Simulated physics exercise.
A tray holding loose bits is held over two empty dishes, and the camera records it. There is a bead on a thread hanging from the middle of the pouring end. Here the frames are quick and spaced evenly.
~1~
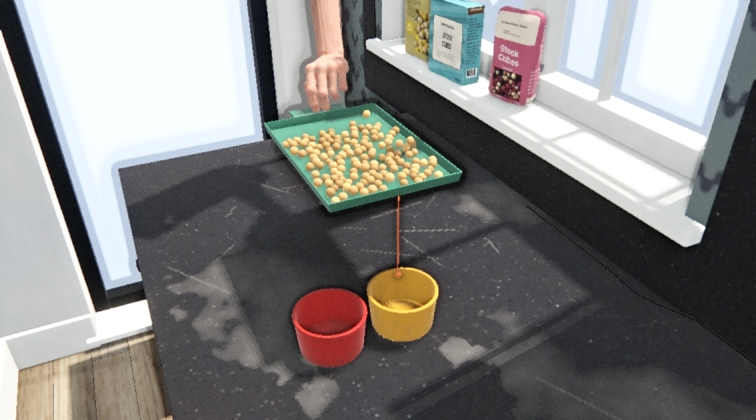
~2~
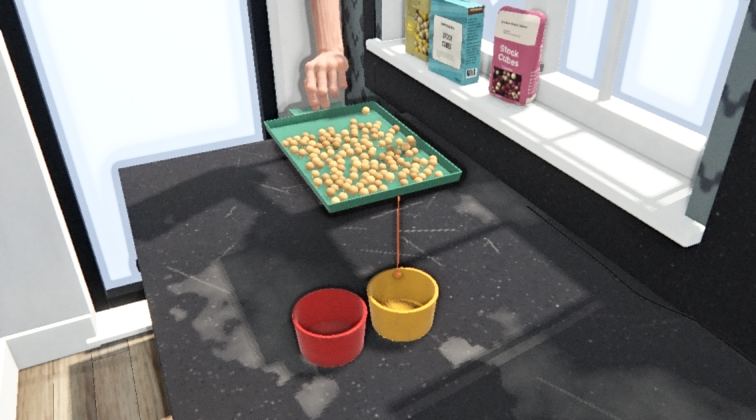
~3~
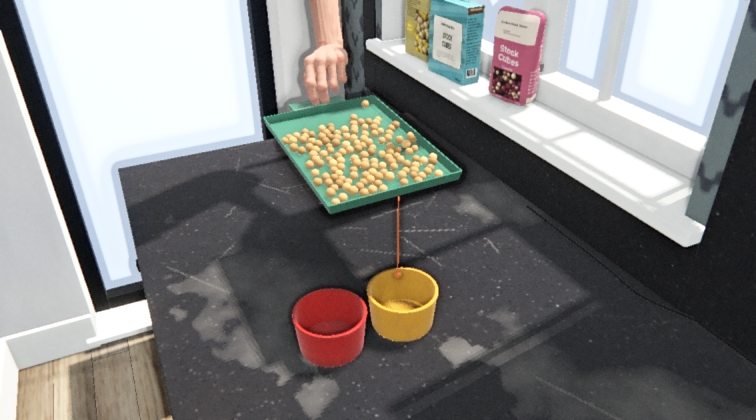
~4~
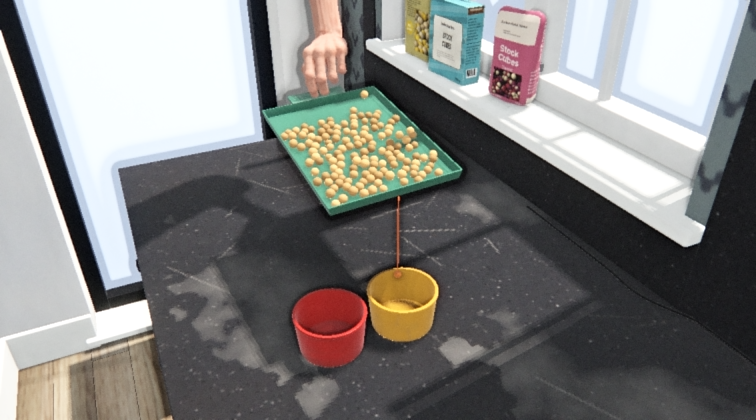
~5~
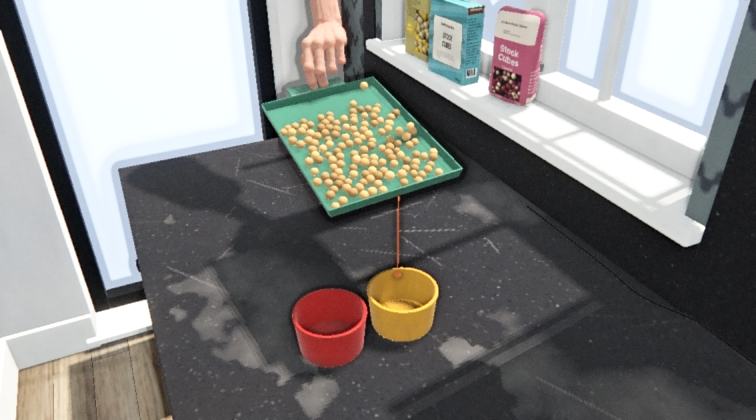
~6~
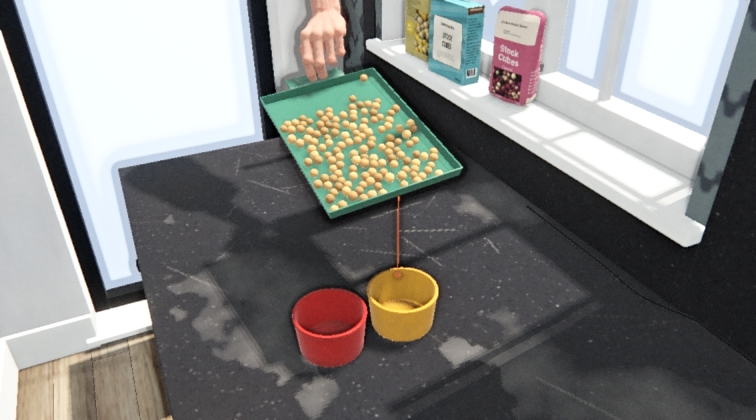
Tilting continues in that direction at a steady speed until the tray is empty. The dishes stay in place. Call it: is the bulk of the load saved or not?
The bulk is saved.
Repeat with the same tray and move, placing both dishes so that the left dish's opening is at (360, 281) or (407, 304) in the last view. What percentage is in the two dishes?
In the first position around 0 percent, in the second around 20 percent.
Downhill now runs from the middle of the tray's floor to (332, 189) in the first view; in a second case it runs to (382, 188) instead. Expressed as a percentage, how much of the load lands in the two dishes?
90 per cent, then 30 per cent.
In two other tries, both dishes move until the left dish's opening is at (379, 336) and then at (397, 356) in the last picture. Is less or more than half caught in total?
With the first shift the pair saves less than a half; with the second, less than a half.
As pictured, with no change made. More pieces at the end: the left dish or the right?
More finishes in the dish at left.
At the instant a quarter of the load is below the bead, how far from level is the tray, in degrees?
It's turned some 75 degrees by then.
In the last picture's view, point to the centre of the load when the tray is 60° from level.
Somewhere around pixel (357, 180) in the last picture.
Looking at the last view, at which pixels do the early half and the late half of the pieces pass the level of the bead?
Near (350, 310) and later near (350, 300).
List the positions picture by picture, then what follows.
The first picture shows corners of the pouring end at (330, 203) and (459, 171), level; middle of the load at (364, 158), round wooden beads; left dish at (344, 348); right dish at (418, 322); bead on its thread at (398, 274).
The second picture shows corners of the pouring end at (330, 203) and (459, 171), level; middle of the load at (364, 158).
The third picture shows corners of the pouring end at (330, 204) and (459, 170), tipped barely, lowest at the left corner; middle of the load at (364, 155).
The fourth picture shows corners of the pouring end at (330, 206) and (459, 169), tipped a little, lowest at the left corner; middle of the load at (364, 152).
The fifth picture shows corners of the pouring end at (330, 208) and (459, 168), tipped a little, lowest at the left corner; middle of the load at (364, 150).
The sixth picture shows corners of the pouring end at (330, 210) and (460, 167), tipped a little, lowest at the left corner; middle of the load at (364, 150), nearly all on the move; left dish at (344, 348); right dish at (418, 322).
Soon after the last picture, tray tipped steeply; most on the tray; a stray few in the left dish; a stray few outside both; a small part in the air.
A little later, tray tipped right over; a stray few on the tray; about two thirds in the left dish; a small part in the right dish; about a quarter outside both; a small part in the air.
Later still, tray tipped past a quarter turn; about two thirds in the left dish; a small part in the right dish; about a quarter outside both.
By the end, tray tipped past a quarter turn; about two thirds in the left dish; a small part in the right dish; about a quarter outside both.
